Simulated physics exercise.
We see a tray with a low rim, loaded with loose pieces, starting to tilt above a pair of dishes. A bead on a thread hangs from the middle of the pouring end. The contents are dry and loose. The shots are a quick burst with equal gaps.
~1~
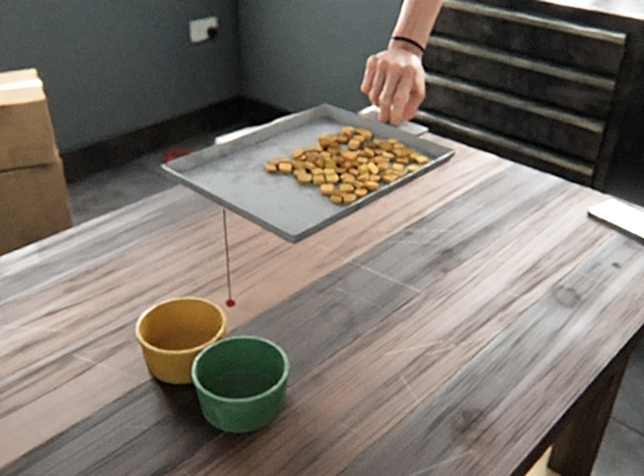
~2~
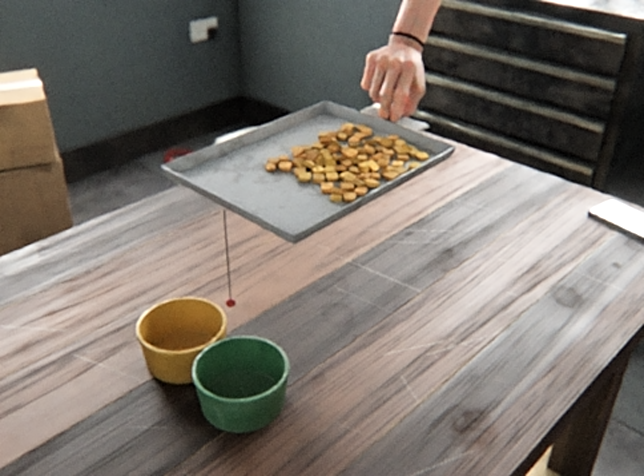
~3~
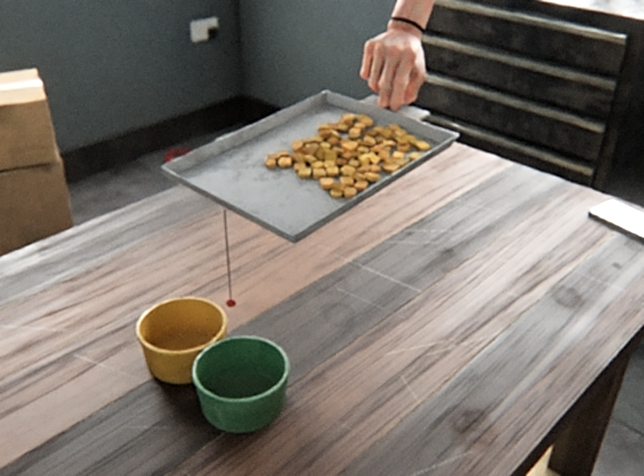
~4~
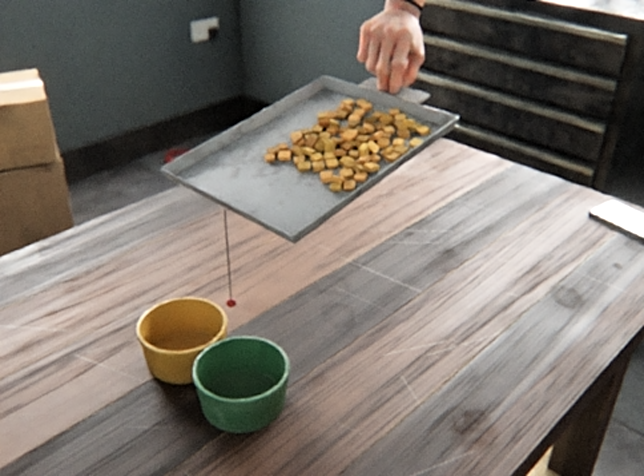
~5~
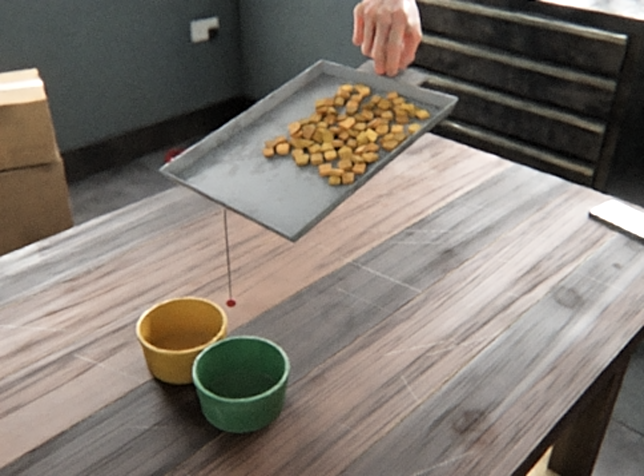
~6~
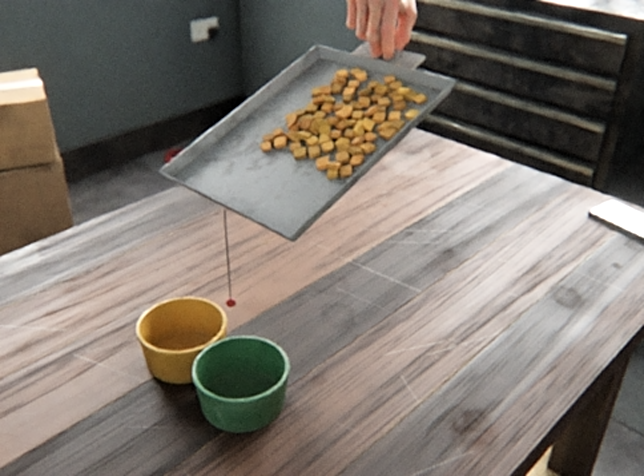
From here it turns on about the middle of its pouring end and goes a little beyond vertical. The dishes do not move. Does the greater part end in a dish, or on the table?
In the dishes lies more than half of it.
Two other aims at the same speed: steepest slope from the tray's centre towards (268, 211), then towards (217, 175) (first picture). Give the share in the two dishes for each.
The first gives 60 %, the second 0 %.
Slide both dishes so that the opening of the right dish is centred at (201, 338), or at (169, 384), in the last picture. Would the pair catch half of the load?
One: The larger part. Two: Below a half.
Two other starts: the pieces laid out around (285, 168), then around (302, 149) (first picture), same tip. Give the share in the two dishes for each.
First some 70, then 60 per cent.
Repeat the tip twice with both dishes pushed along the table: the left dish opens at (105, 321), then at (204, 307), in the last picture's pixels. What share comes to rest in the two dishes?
In turn 20 and 50 in a hundred.
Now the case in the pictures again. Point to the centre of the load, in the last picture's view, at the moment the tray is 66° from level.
At about (211, 205).
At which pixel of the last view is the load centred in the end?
Close to (184, 356).
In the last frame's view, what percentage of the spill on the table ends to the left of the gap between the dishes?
About 80 per cent.
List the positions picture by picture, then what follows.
The first picture shows corners of the pouring end at (168, 165) and (294, 231), level; middle of the load at (347, 160), cereal squares; left dish at (148, 358); right dish at (206, 405); bead on its thread at (230, 303).
The second picture shows corners of the pouring end at (168, 166) and (294, 231), level; middle of the load at (349, 155).
The third picture shows corners of the pouring end at (168, 166) and (294, 231), tipped barely, level across its low end; middle of the load at (349, 147).
The fourth picture shows corners of the pouring end at (167, 167) and (293, 231), tipped a little, level across its low end; middle of the load at (349, 136).
The fifth picture shows corners of the pouring end at (166, 168) and (291, 231), tipped a little, level across its low end; middle of the load at (346, 125).
The sixth picture shows corners of the pouring end at (165, 169) and (290, 231), tipped clearly, level across its low end; middle of the load at (343, 114); left dish at (148, 358); right dish at (206, 405).
Soon after the last picture, tray tipped steeply; about two thirds on the tray; about a third in the air.
A little later, tray tipped past a quarter turn; about a quarter in the right dish; about a third in the left dish; about a quarter outside both; a small part in the air.
Later still, tray tipped past a quarter turn; about a quarter in the right dish; about half in the left dish; about a quarter outside both.
At rest, tray tipped past a quarter turn; about a quarter in the right dish; about half in the left dish; about a quarter outside both.
